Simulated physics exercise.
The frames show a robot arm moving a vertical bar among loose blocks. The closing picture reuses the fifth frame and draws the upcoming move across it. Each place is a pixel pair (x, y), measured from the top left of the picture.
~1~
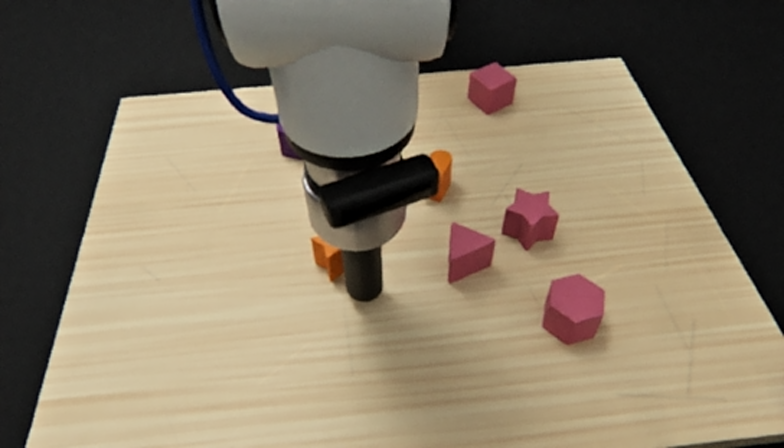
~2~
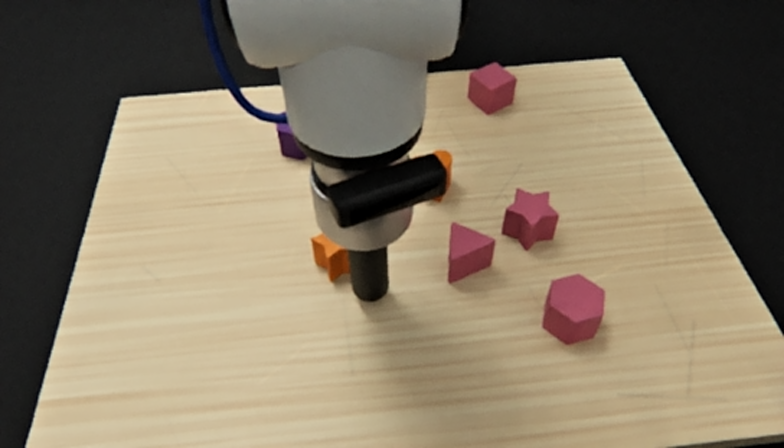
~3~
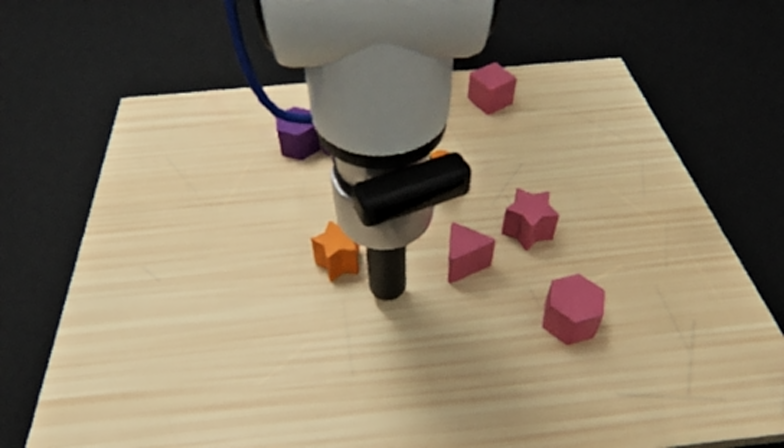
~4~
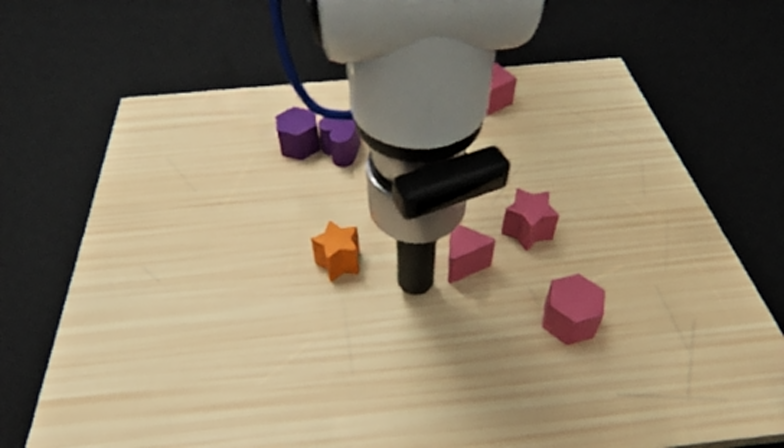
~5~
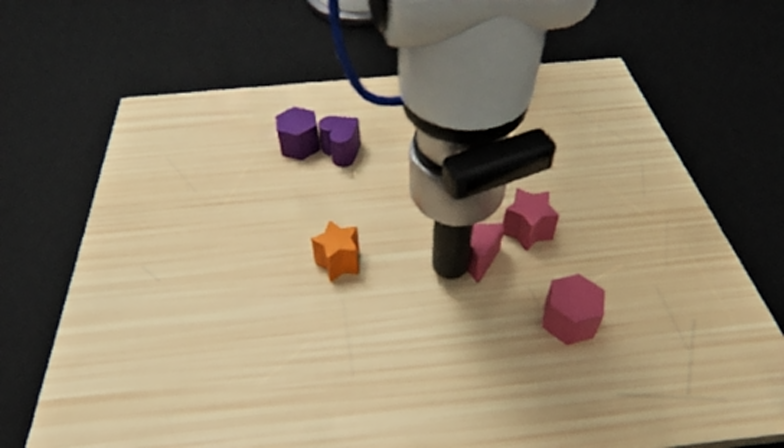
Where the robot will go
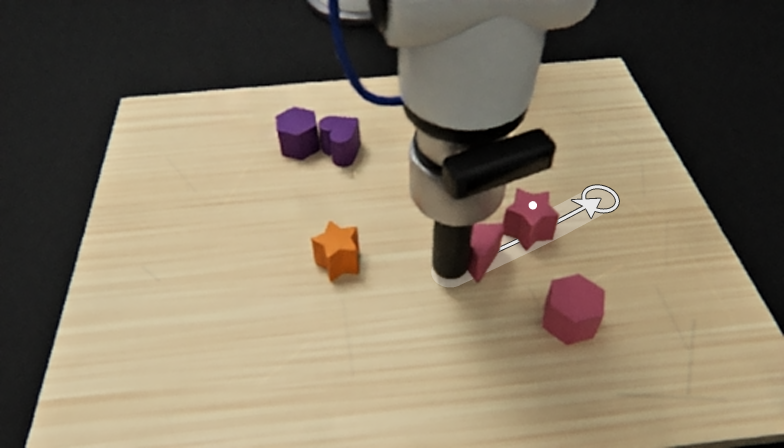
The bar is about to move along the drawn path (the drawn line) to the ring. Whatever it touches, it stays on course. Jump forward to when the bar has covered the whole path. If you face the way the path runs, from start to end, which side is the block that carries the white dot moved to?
My prediction: Leftwards.
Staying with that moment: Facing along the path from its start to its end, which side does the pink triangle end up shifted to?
It is pushed towards the right-hand side.
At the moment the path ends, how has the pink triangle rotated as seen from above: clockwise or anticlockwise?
From above, it turns clockwise.
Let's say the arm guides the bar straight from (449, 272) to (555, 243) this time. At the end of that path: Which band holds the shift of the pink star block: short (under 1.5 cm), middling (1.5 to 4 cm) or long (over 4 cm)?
Once the path ends, it will sit over 4 cm from where it is now.
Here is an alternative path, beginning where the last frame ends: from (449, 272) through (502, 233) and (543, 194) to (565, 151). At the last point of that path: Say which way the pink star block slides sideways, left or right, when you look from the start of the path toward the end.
It heads right.
Path on the board, straight from (449, 272) to (600, 199); the dot is on the pink star block.
On the path given first. One third of the way, bar (505, 241); pink triangle (538, 213); pink star block (559, 190), turned 25° anticlockwise.
Two thirds of the way, bar (557, 216); pink triangle (596, 203), turned 40° clockwise; pink star block (577, 171), turned 35° anticlockwise.
At the end, bar (603, 192); pink triangle (618, 204), turned 75° clockwise; pink star block (585, 153), turned 75° anticlockwise; pink hexagonal block in place.
